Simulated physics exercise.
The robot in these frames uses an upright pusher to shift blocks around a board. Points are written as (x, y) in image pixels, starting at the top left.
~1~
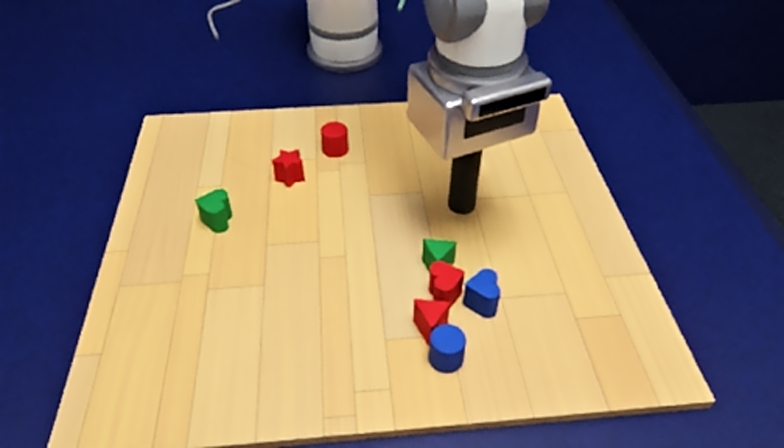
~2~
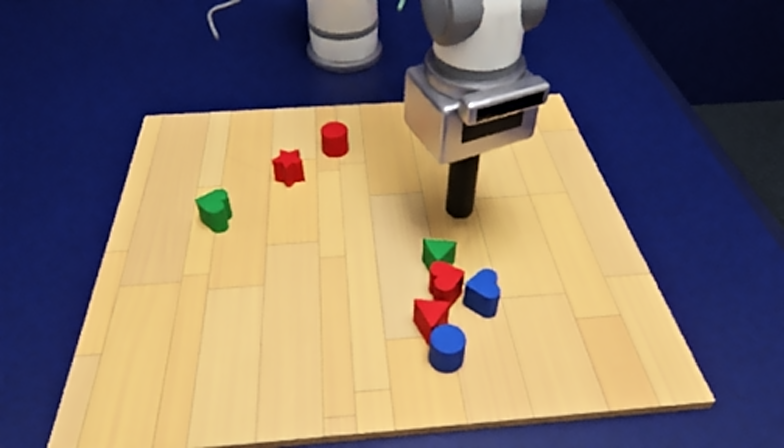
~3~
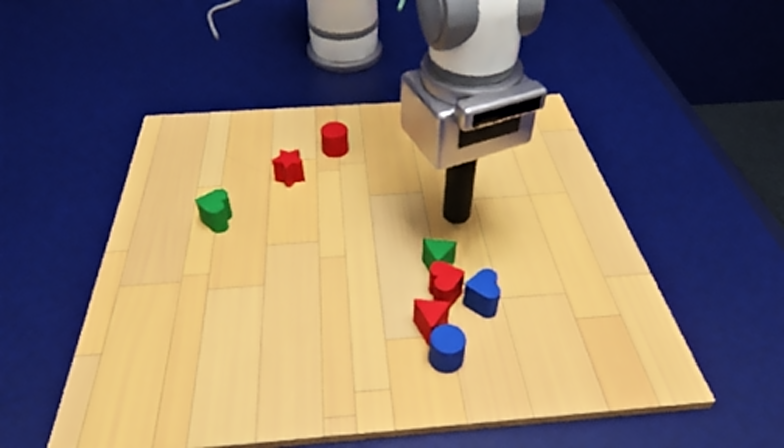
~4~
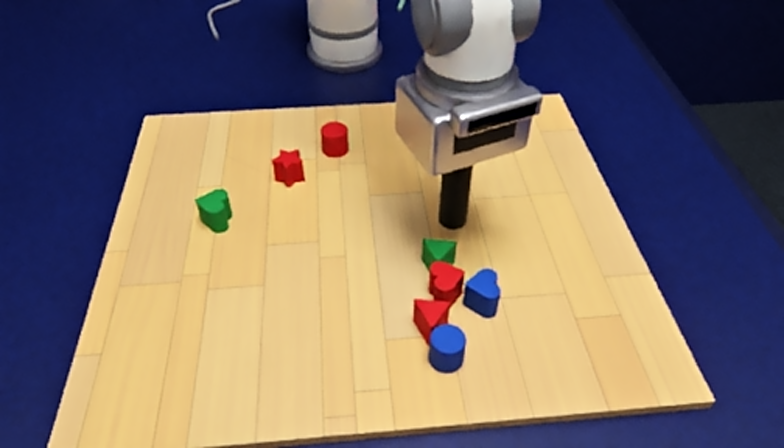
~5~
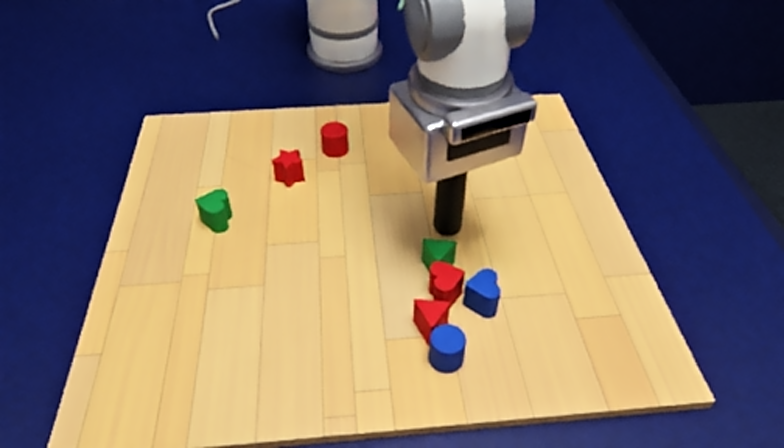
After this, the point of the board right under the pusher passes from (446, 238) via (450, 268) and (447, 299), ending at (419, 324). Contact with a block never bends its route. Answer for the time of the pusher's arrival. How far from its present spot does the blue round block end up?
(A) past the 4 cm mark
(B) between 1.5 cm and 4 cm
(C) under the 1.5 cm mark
The correct letter is C.
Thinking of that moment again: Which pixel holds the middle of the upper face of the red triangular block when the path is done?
Pixel (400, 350).
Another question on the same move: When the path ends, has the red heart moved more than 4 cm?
Yes, I think so.
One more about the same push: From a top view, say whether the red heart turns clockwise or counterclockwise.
Against the clock.
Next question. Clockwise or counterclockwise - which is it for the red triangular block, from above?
If we look at it from overhead, the red triangular block pivots clockwise.
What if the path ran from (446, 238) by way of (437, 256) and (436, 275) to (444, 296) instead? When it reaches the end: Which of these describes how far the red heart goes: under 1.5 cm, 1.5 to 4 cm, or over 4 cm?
It goes 1.5 to 4 cm.
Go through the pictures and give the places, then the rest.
Tip of the pusher at (461, 206), middles of tops, red triangular block at (432, 309), green triangular block at (439, 246), red heart at (446, 275), blue round block at (448, 338), in the first picture.
Pusher at (459, 210), nothing pushed, in the second picture.
Pusher at (456, 214), nothing pushed, in the third picture.
Pusher at (452, 220), nothing pushed, in the fourth picture.
Pusher at (447, 226), red triangular block at (432, 309), green triangular block at (439, 246), red heart at (446, 275), blue round block at (448, 338), in the fifth picture.
The first path, step by step. One third of the way, pusher at (451, 256); green triangular block at (433, 259), turned 55° clockwise; red heart at (445, 279), turned 25° anticlockwise.
Two thirds of the way, pusher at (448, 288); red triangular block at (422, 322), turned 20° clockwise; green triangular block at (423, 272), turned 105° clockwise; red heart at (435, 300), turned 20° anticlockwise.
At the end, pusher at (419, 312); red triangular block at (400, 350), turned 40° clockwise; green triangular block at (416, 276), turned 140° clockwise; red heart at (413, 328), turned 30° anticlockwise; blue round block unmoved.
